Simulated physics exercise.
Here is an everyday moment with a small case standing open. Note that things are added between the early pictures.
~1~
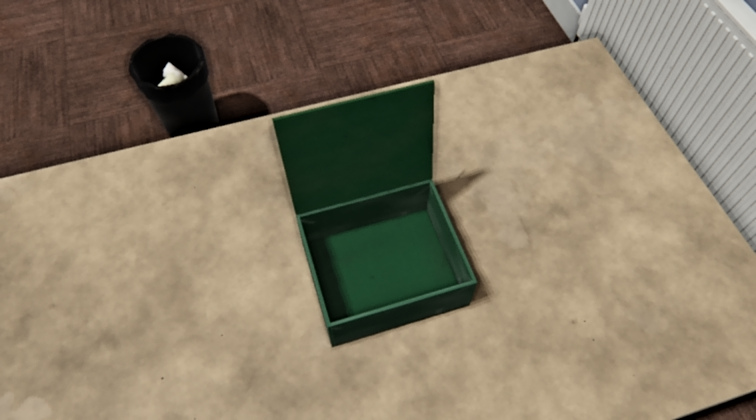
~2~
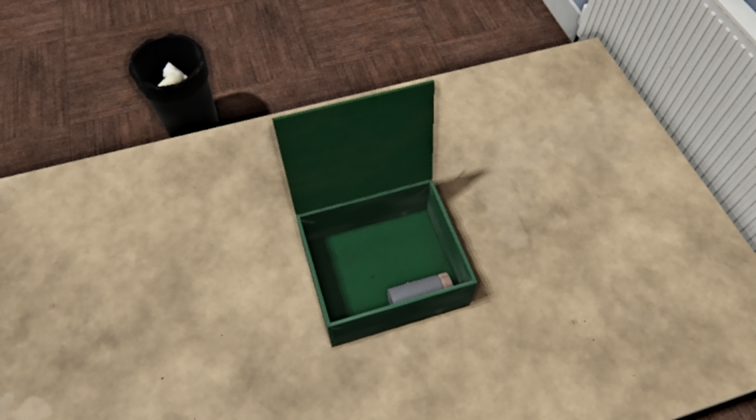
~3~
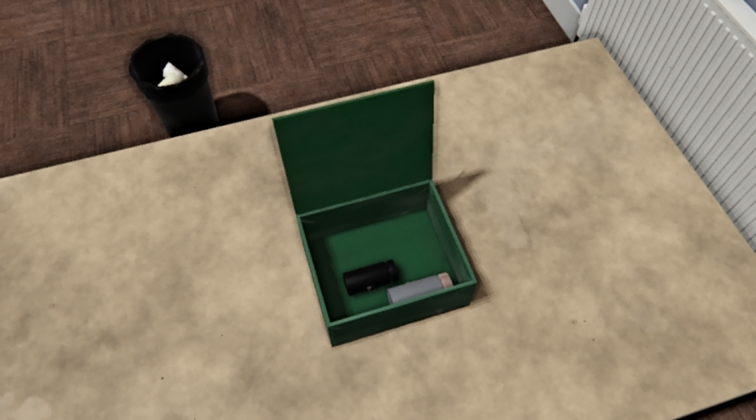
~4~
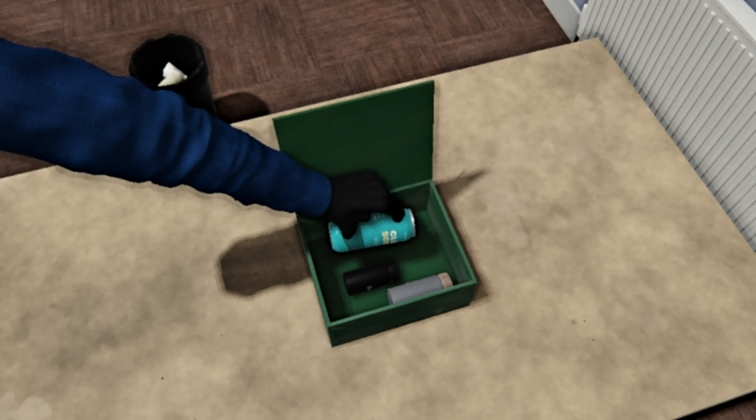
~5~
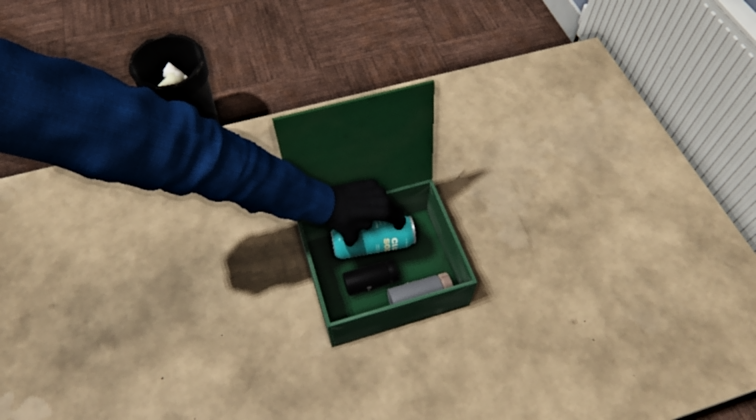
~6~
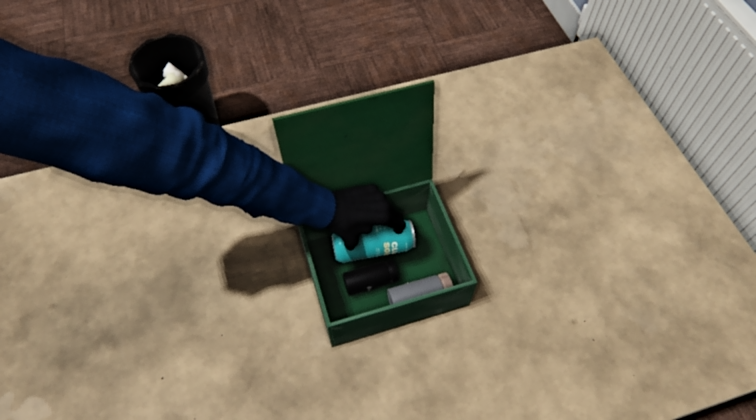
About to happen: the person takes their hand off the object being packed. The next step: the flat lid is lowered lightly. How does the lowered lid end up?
Turns out the lid lands in place.
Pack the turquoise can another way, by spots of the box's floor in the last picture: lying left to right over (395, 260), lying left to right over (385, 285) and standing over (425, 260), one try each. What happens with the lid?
In case one it ends up closed, in case two it ends up closed and in case three it remains open.
Then, 1.20 s on from there, lid starting down; turquoise can shifted about its own width near (369, 234).
Then, 1.80 s on from there, lid 36° above the rim; turquoise can shifted about its own width near (369, 235).
In the end, lid shut; moved from the start, turquoise can; the other 2 unmoved. At the end, from the last picture's camera, turquoise can near (369, 235).
